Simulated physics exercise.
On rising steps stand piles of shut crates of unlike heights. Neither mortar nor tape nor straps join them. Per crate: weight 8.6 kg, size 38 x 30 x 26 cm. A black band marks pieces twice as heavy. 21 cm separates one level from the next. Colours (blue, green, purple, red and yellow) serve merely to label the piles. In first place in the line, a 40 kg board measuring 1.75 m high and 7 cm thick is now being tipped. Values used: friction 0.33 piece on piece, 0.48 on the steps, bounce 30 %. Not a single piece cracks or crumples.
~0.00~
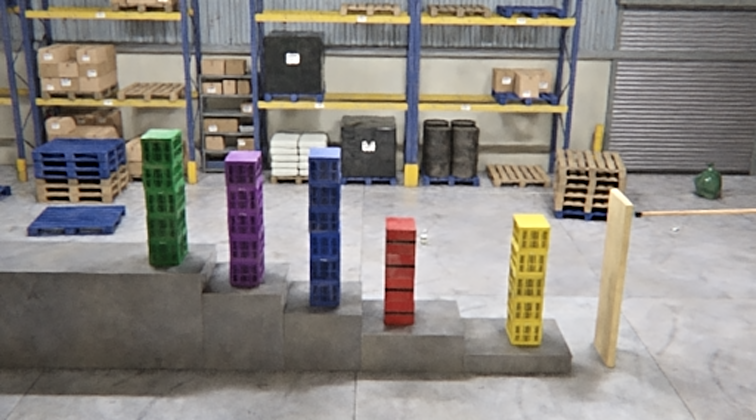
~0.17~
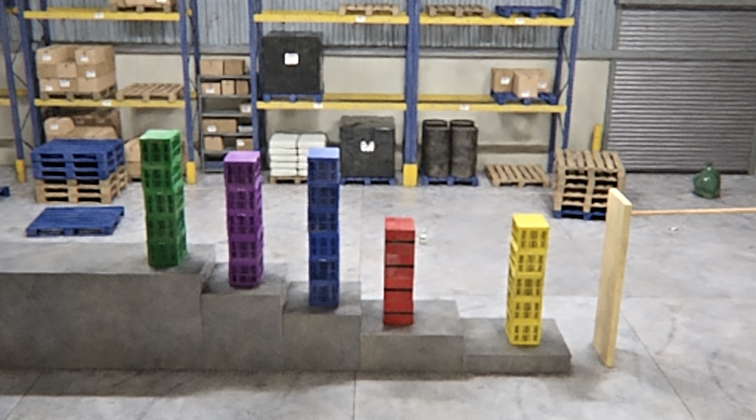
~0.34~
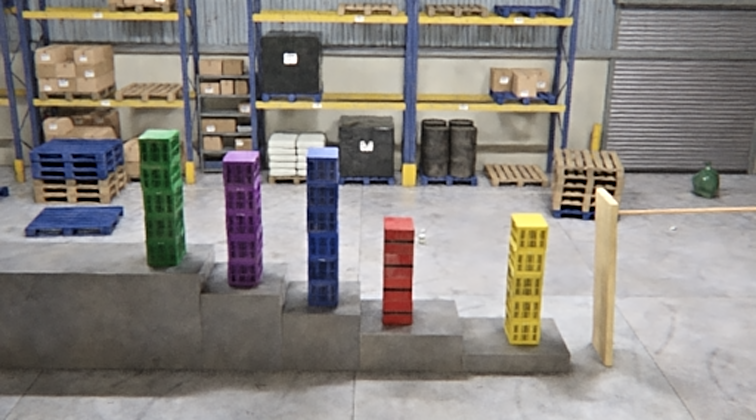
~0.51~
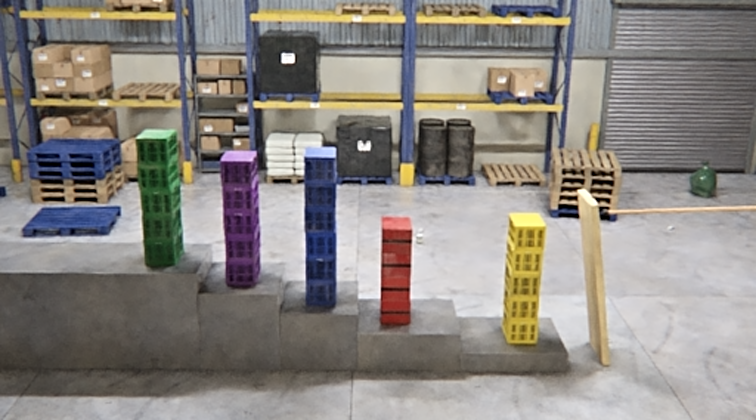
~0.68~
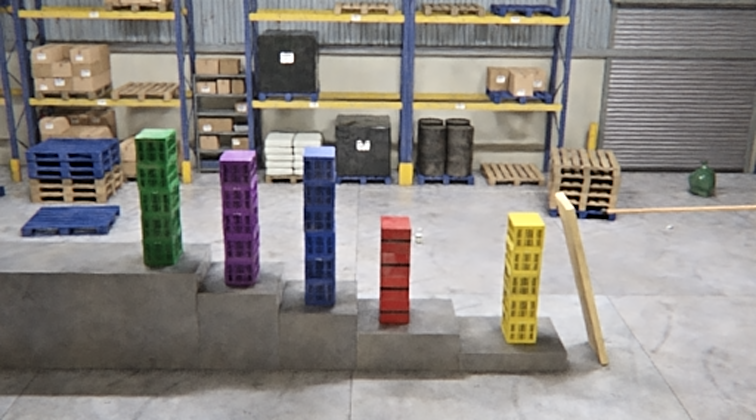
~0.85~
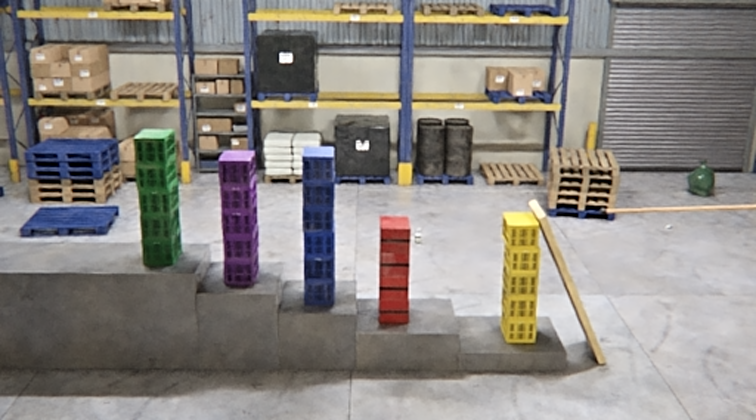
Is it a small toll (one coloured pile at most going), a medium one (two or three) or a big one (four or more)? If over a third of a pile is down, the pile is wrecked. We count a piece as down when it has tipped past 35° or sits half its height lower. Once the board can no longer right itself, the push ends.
A small one.
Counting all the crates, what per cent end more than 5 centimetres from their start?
Fraction: 20 %.
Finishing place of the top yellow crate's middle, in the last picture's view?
Resting position, last image: About (421, 286).
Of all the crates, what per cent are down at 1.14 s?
0 per cent by then.
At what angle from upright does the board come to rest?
Lean from upright: Around 65°.
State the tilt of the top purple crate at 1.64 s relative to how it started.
I'd estimate close to 0°.
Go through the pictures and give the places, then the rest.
In the first frame (places mark the middle of the side facing us), pole end (640, 215) 13 cm short, board 0° from upright; top blue crate (324, 170); top yellow crate (534, 239); the rest undisturbed.
In the second frame, pole end 19 mm short, board 0° from upright; top yellow crate (533, 239).
In the third frame, pole end 9 cm in, board 4° from upright; top yellow crate (532, 239); the rest undisturbed.
In the fourth frame, pole end (607, 213) 16 cm in, stopped, board 10° from upright; top yellow crate (530, 238); the rest undisturbed.
In the fifth frame, pole end (606, 213) 16 cm in, stopped, board 17° from upright; top yellow crate (529, 238); the rest undisturbed.
In the sixth frame, pole end (605, 213) 16 cm in, stopped, board 25° from upright; top yellow crate (524, 237) shifted 46 mm; top purple crate (234, 174); one has shifted.
After 1.14 s, board 34° from upright; none of the 25 crates down, 4 disturbed; top yellow crate leaning 16°.
After 1.42 s, board 48° from upright; 4 of the 25 crates down; top yellow crate leaning 40°, 26 cm lower.
After 1.64 s, board 69° from upright; 4 of the 25 crates down; top yellow crate leaning 66°, 57 cm lower.
At rest (3.0 s), board 66° from upright; 4 of the 25 crates down; top yellow crate leaning 56°, 60 cm lower; top purple crate unmoved. Wrecked, yellow. As the last picture would show them, middles, top yellow crate near (421, 286), top purple crate near (237, 168).
